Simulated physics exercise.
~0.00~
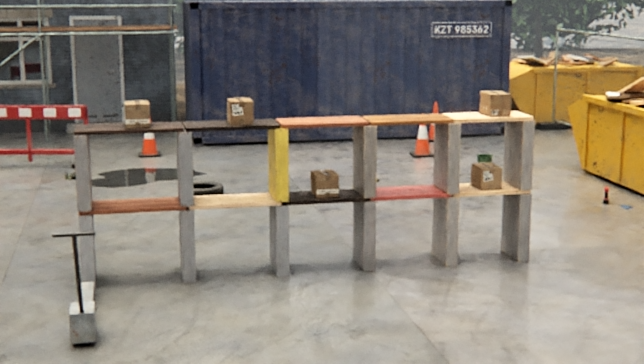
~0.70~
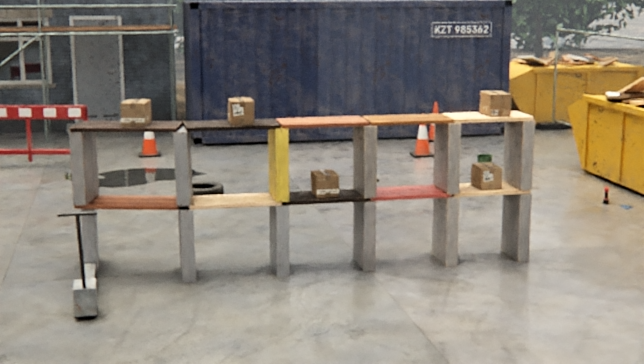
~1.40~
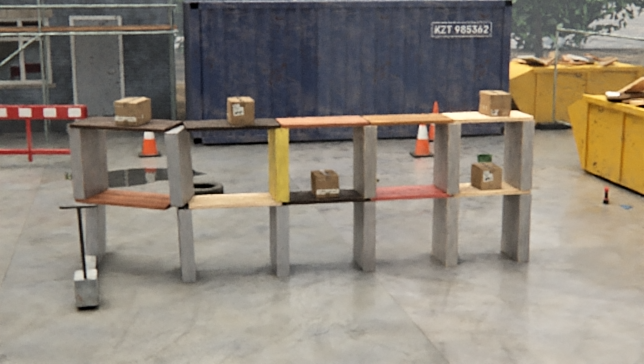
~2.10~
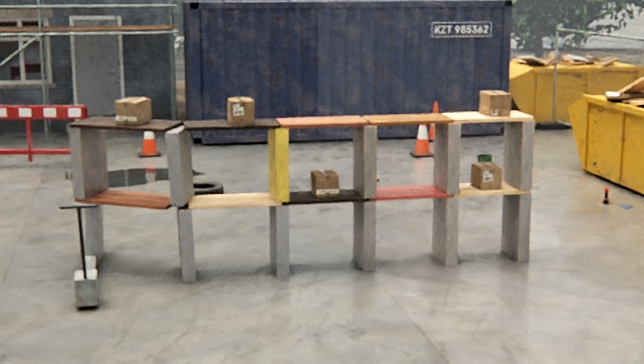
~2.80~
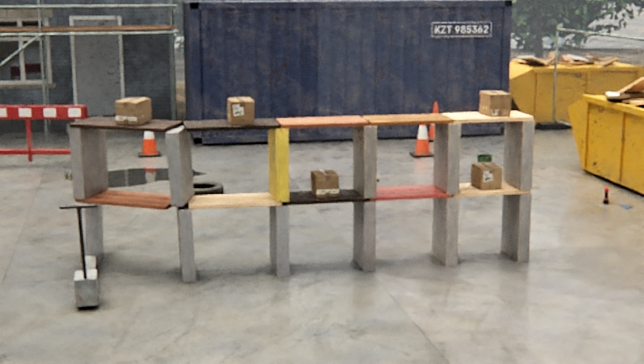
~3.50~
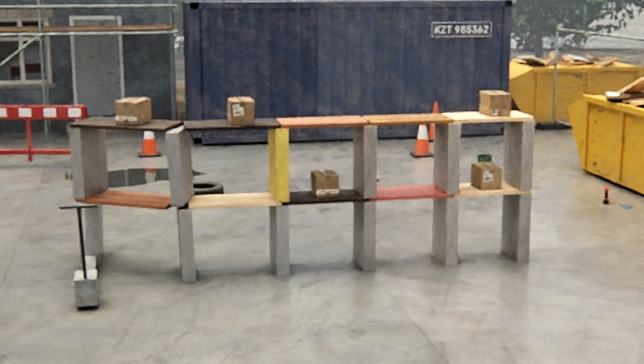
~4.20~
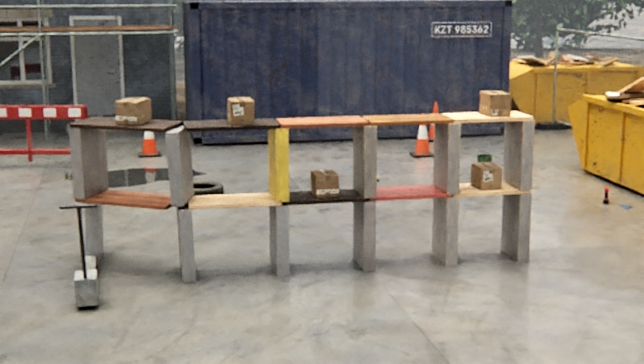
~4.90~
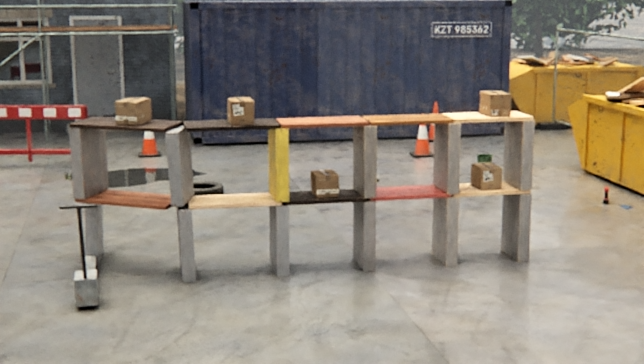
A two-tier structure shifts slightly at its left end as a jack pushes in, but stays standing.
